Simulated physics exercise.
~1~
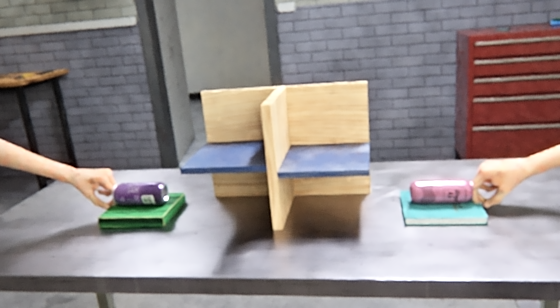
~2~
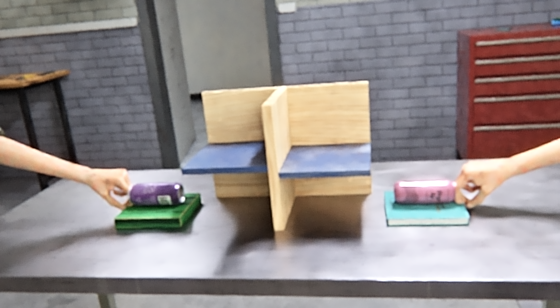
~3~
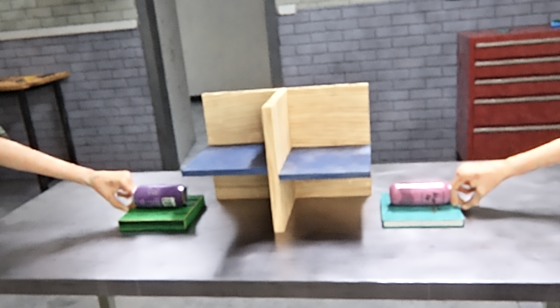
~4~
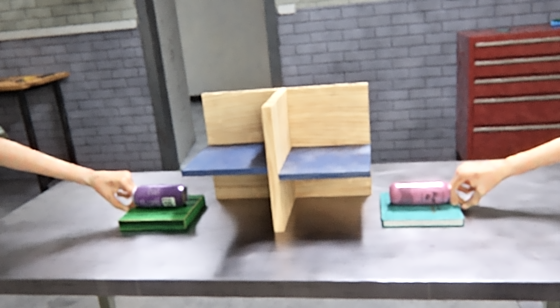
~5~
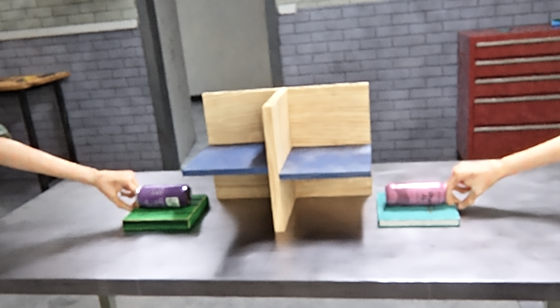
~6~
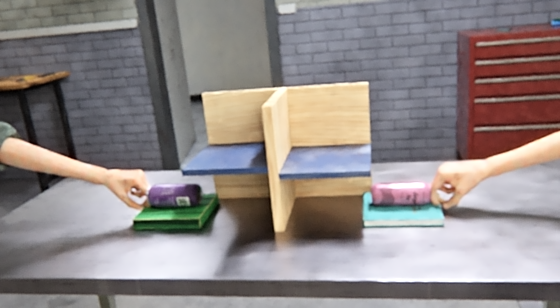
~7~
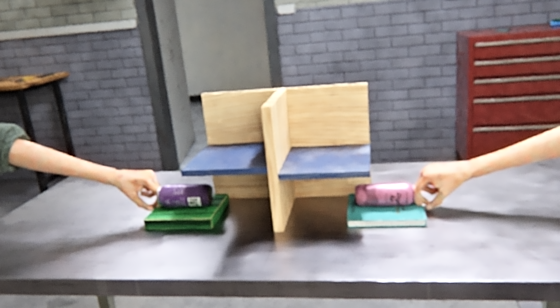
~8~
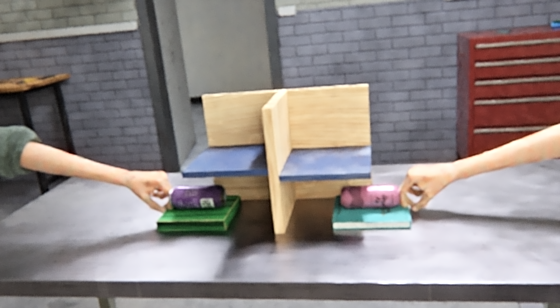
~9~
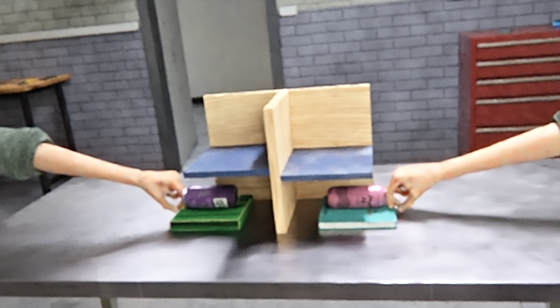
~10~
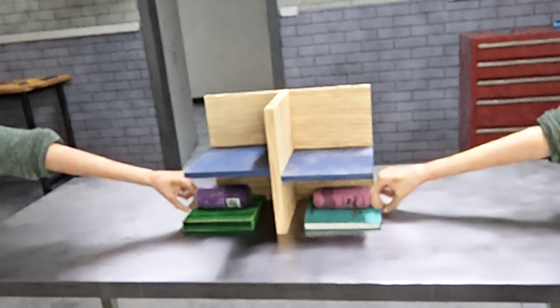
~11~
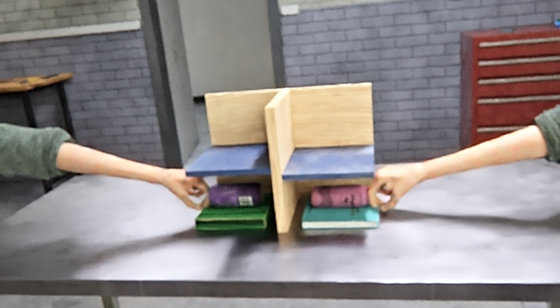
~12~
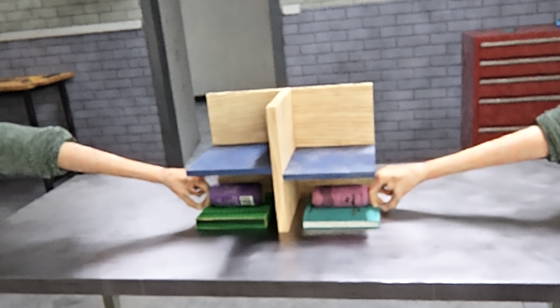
On a grey table in a workshop, two hands slid a purple can lying on a green board and a pink can on a turquoise book inward from opposite sides, pausing briefly, until both cans passed beneath the blue shelves of a wooden rack.
